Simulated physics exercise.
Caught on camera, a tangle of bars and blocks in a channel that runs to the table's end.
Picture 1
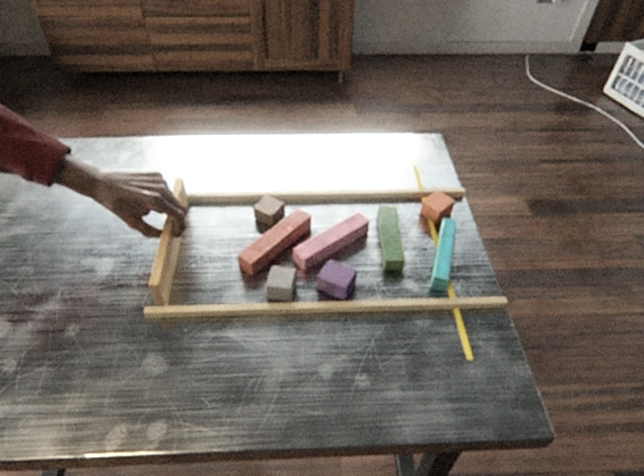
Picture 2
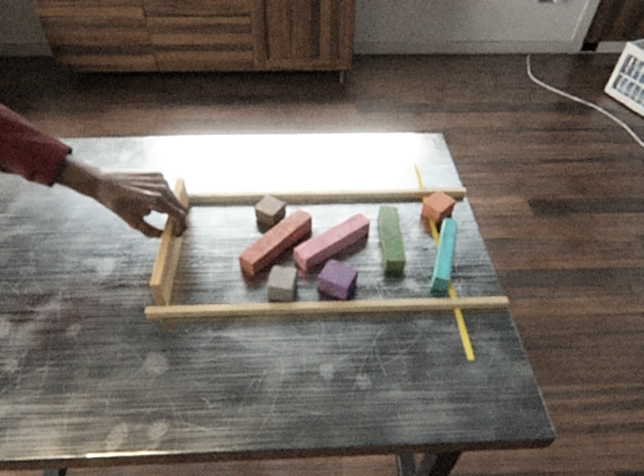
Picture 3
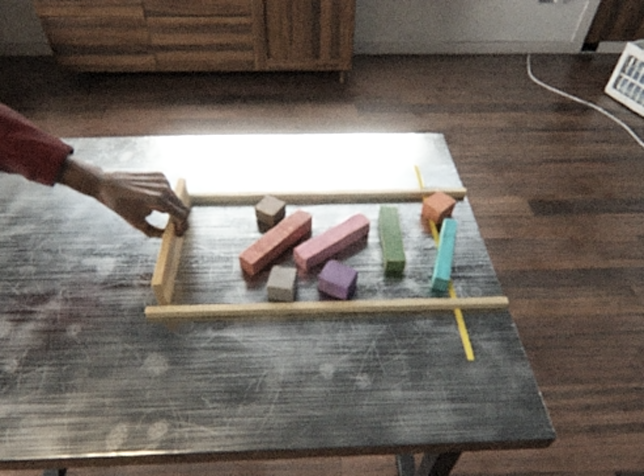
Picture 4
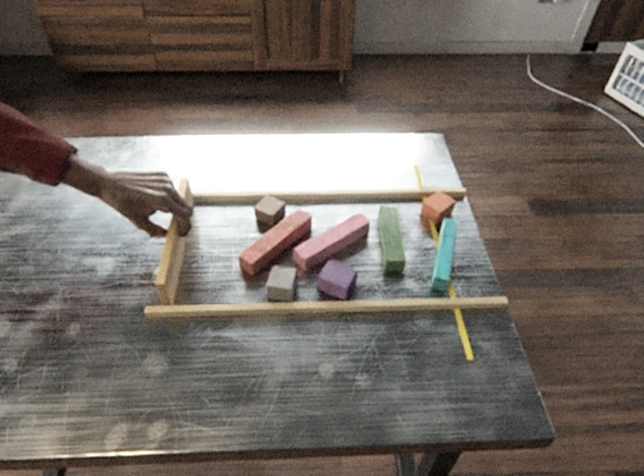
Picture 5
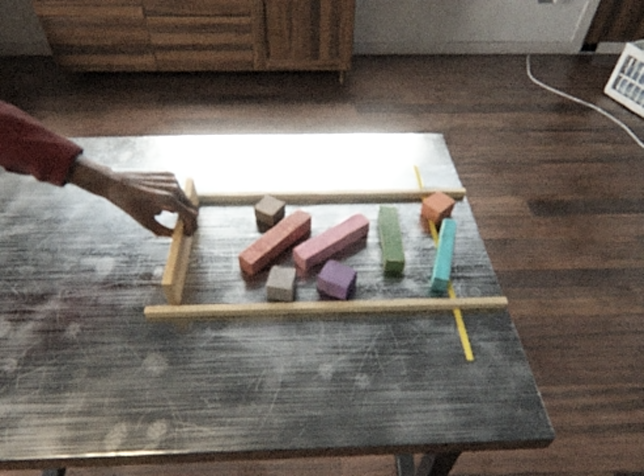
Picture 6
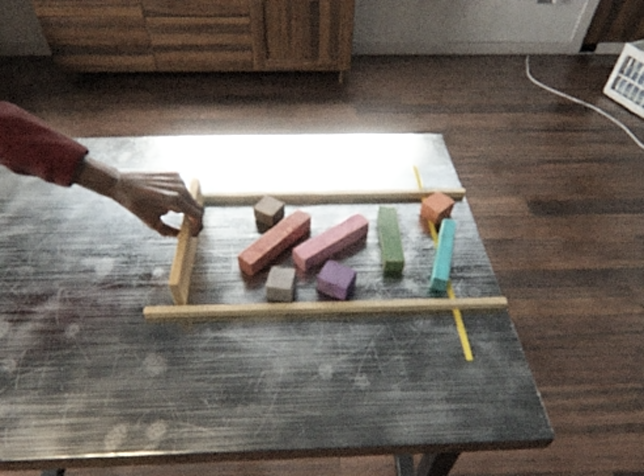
On a dark tabletop, a hand slides a wooden board slightly right toward scattered colored blocks.
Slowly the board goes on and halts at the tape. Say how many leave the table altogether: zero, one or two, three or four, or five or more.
Here the number that fall off is three or four.
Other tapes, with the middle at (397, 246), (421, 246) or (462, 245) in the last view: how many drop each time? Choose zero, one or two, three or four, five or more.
In that order: None; 1 or 2; more than four.
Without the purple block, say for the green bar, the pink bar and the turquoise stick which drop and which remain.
The green bar tumbles off, the pink bar is kept, the turquoise stick comes down.
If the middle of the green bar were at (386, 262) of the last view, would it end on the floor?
Then it comes down.
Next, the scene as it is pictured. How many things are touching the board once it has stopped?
It touches 3.
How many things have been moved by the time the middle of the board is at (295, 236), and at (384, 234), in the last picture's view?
The counts are 5 and 8.
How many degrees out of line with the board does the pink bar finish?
Near 20 degrees.
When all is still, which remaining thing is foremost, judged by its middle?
Foremost is the pink bar.
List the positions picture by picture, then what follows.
The first picture shows orange block (437, 207); turquoise stick (444, 253); green bar (390, 236); board (171, 238); tape (437, 245).
The second picture shows turquoise stick (445, 253); red bar (277, 241).
The third picture shows green bar (391, 236); board (174, 238).
The fourth picture shows orange block (438, 207); purple block (338, 280).
The fifth picture shows turquoise stick (445, 253); pink bar (333, 240).
The sixth picture shows orange block (437, 208); turquoise stick (444, 253); green bar (390, 237); board (188, 238); tape (437, 245).
Early on, none off yet; orange block at rest near (437, 208); turquoise stick at rest near (444, 253); green bar at rest near (390, 237).
A while later, none off yet; orange block at rest near (439, 207); turquoise stick at rest near (444, 253); green bar travelled a little near (421, 241).
Finally, the number that fall off is three or four; lost, green bar, turquoise stick and orange block.
